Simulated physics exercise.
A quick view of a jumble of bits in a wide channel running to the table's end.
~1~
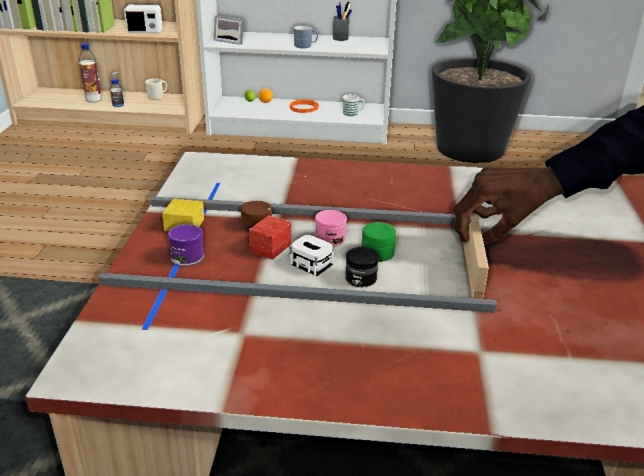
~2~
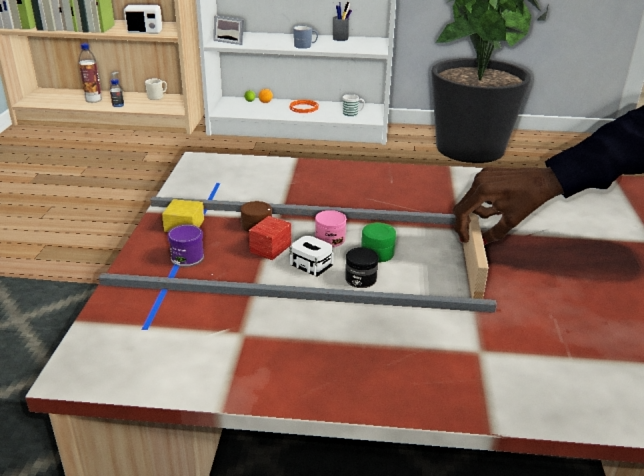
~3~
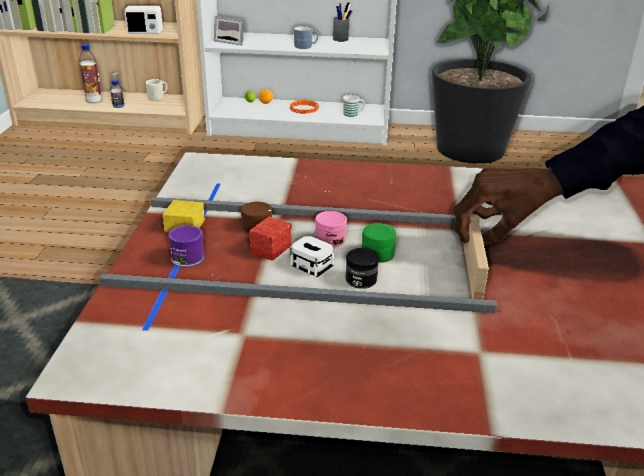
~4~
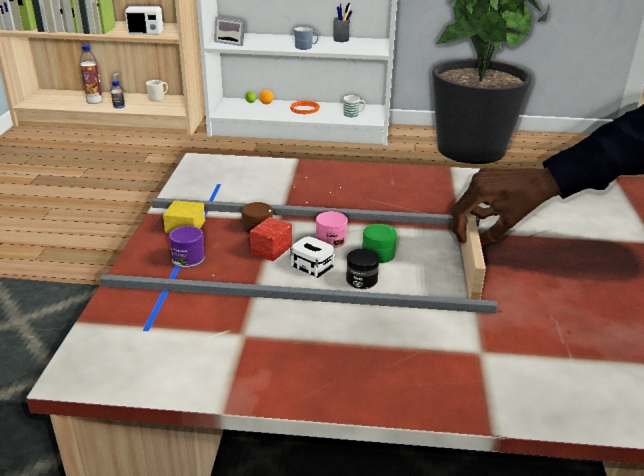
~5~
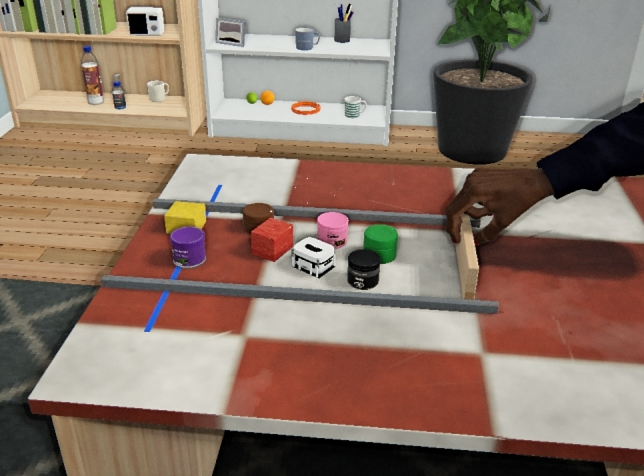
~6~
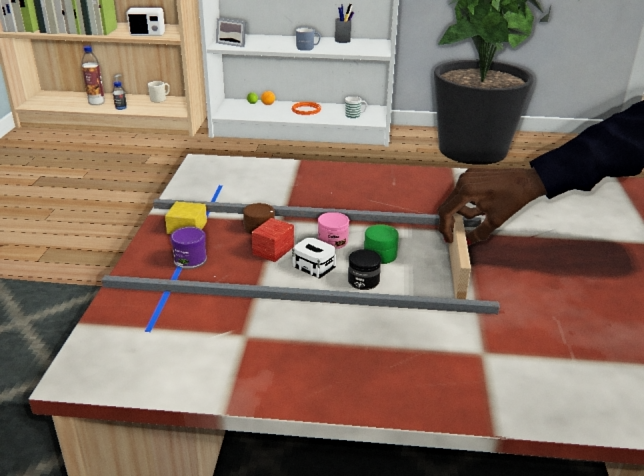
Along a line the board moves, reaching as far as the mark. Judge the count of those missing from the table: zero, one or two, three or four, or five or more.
My judgement: One or two.
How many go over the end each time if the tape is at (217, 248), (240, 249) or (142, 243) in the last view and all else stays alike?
Tallies in the order given: 0, 0, 8.
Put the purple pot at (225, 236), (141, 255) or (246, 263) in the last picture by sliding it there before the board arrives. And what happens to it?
Well, in turn it does not stay; it sits tight; it sits tight.
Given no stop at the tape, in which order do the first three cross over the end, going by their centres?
It's the yellow block, followed by the red block, with the purple pot after.
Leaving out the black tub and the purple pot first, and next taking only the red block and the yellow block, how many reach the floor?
First try 0, second try 0.
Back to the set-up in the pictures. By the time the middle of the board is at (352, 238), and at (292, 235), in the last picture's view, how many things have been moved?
First position 4; second position 6.
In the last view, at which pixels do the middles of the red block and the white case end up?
You'll find the red block at roughly (139, 229) and the white case at roughly (152, 248).
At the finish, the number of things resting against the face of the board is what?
The answer is 3.
Early on, none off yet; yellow block at rest near (186, 219); purple pot at rest near (189, 248); brown lid at rest near (259, 219).
A while later, none off yet; yellow block at rest near (186, 219); purple pot at rest near (189, 248); brown lid travelled about its own width near (235, 216).
Finally, the number that fall off is one or two; lost, yellow block.
